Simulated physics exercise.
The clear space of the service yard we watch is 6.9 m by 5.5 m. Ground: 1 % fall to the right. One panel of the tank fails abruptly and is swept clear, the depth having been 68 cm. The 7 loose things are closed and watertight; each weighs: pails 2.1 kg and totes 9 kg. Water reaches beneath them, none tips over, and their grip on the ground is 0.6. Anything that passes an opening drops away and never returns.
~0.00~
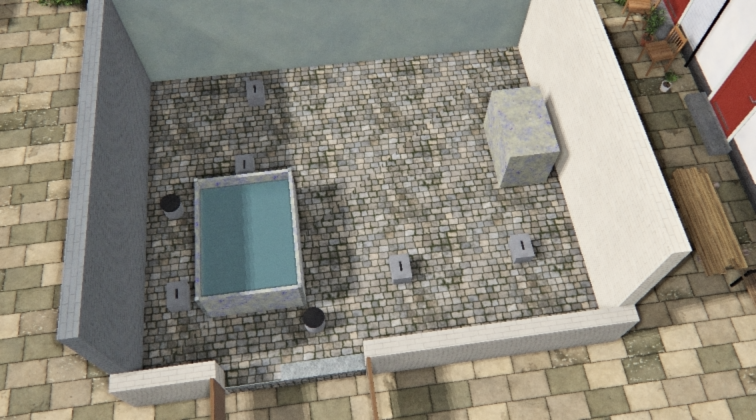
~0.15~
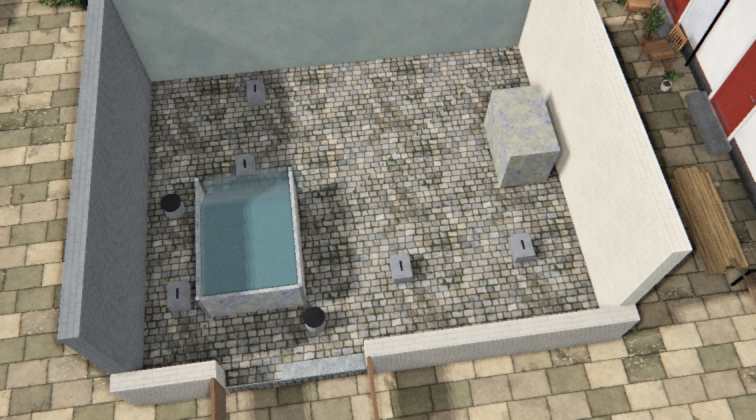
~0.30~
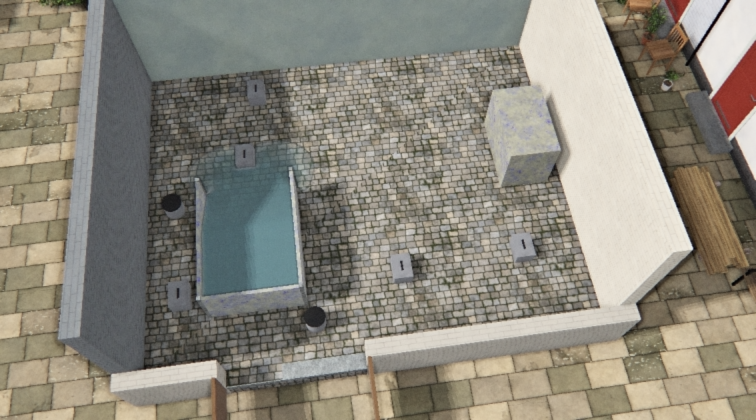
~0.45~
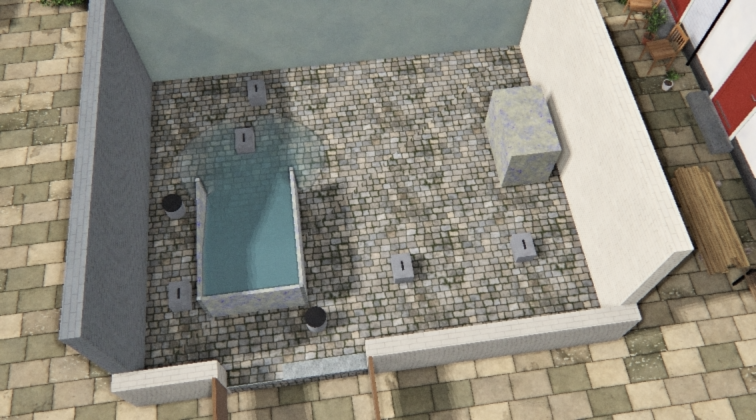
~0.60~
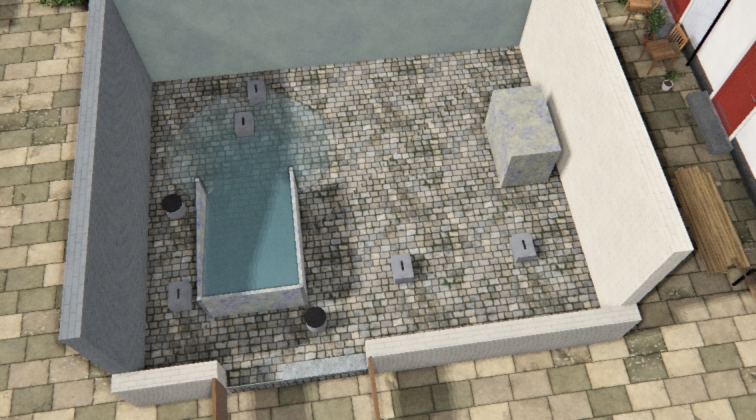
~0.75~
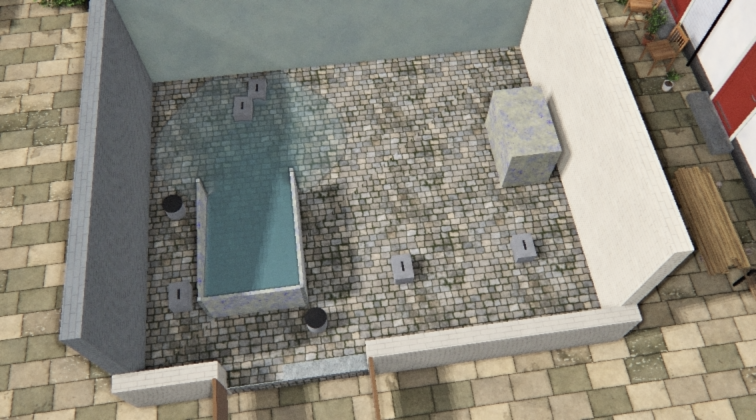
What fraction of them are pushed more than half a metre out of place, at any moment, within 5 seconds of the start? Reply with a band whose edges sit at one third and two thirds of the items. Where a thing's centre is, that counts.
Band: One third to two thirds.
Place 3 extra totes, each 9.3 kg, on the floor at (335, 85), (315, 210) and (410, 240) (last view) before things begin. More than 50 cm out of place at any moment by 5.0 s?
So it's gets above, then stays below, then stays below.
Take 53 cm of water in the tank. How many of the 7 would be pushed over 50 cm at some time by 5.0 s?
Count under that change: 3.
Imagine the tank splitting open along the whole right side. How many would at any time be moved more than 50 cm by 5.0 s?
Result: 2 of them.
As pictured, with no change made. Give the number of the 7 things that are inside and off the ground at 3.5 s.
The number is 1.
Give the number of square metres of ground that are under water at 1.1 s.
That flooded area is roughly 11.5 m2.
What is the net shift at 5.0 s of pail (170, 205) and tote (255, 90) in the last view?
Net shifts, in order: 150 cm and 350 cm.
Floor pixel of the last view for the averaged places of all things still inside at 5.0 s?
It works out to somewhere near (323, 251) on the floor.
After 1.1 s 1 of 7 are over 50 cm from their spots; 1 afloat.
After 2.2 s 2 of 7 are over 50 cm from their spots; 2 afloat.
After 3.5 s 3 of 7 are over 50 cm from their spots; 1 afloat.
After 5.0 s 4 of 7 are over 50 cm from their spots, and 4 have been at some point; 2 afloat.
